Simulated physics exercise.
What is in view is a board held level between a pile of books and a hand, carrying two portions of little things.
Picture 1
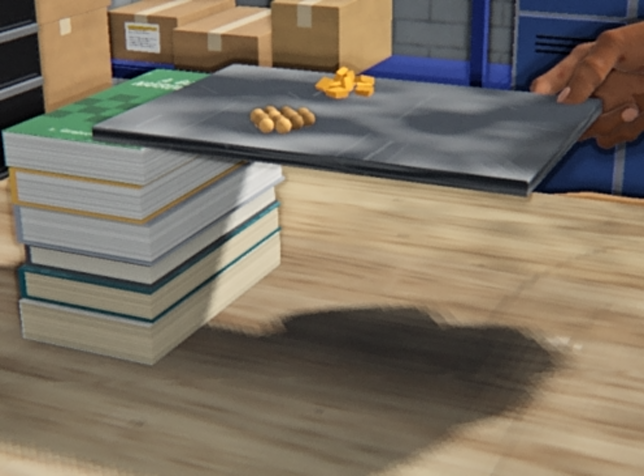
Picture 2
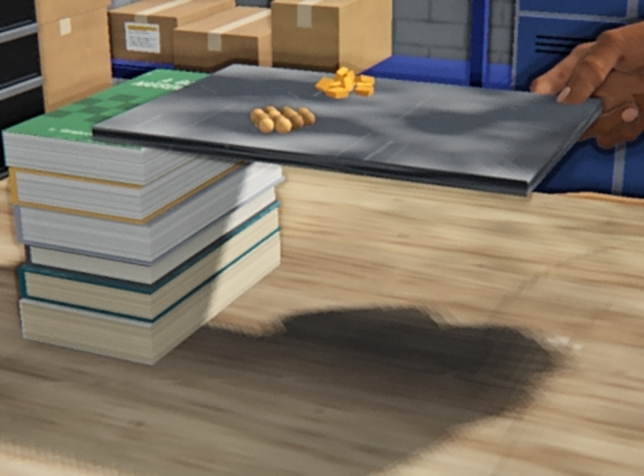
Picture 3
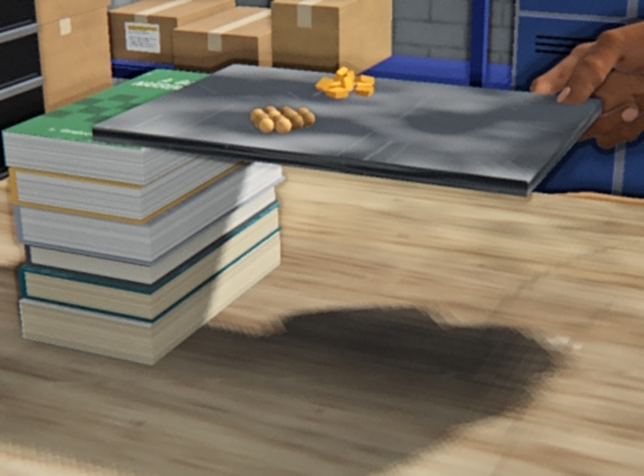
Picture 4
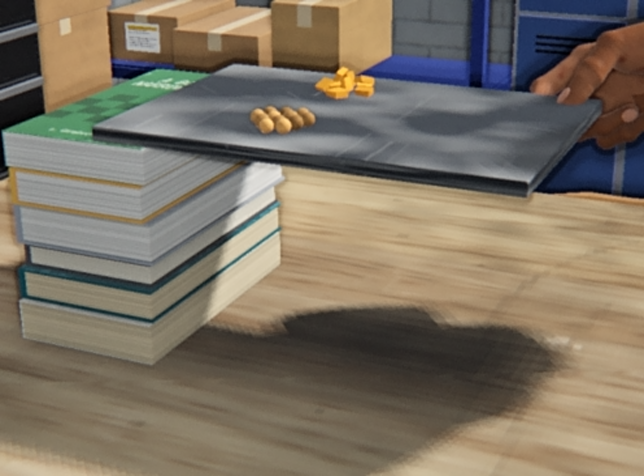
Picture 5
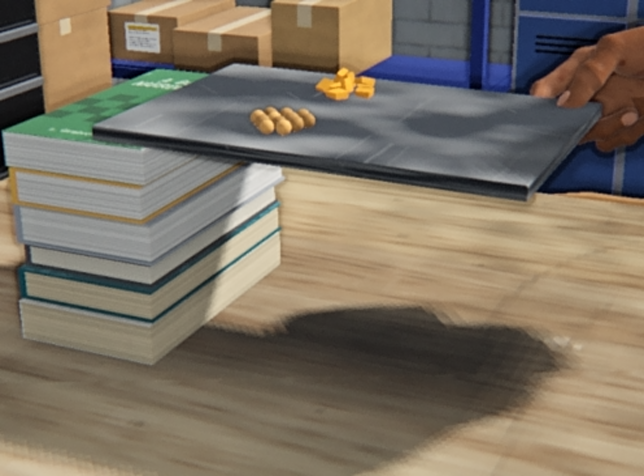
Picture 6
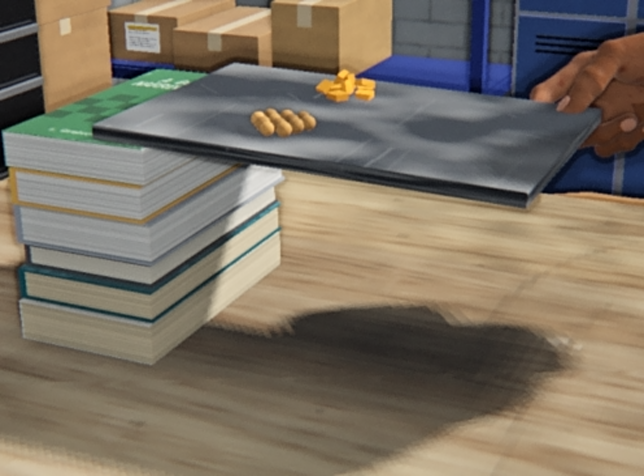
On a stack of books, a hand slightly lowers one end of a loaded board.
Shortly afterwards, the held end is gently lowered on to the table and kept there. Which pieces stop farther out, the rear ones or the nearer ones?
I expect the one closer to us will go farther.
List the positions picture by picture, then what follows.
The first frame shows held end of the board (517, 183), level; book pile (152, 121), tall, over half the board's length; near handful (274, 118), a few round wooden beads; far handful (346, 84), a few small crackers.
The second frame shows held end of the board (517, 183), level; far handful (346, 84).
The third frame shows held end of the board (517, 183), level; near handful (274, 118).
The fourth frame shows held end of the board (517, 184), level; far handful (346, 84).
The fifth frame shows held end of the board (517, 188), down by 1°; near handful (274, 119).
The sixth frame shows held end of the board (516, 194), down by 2°; book pile (152, 121); near handful (275, 121), not moving; far handful (347, 87), not moving.
Then, 0.78 s later than the last frame, board sloping at 20°; near handful the larger part still on the board; far handful every one still on the board.
Then, 1.46 s later than the last frame, board sloping at 37°; near handful mostly one to two board lengths out; far handful roughly two thirds still on the board.
Then, 2.04 s later than the last frame, board resting at 38°; near handful mostly more than two board lengths out, roughly a third gone off the table; far handful mostly at the foot of the board.
When it is over, board resting at 38°; near handful mostly more than two board lengths out, roughly half gone off the table; far handful mostly at the foot of the board; the near handful has gone farther.
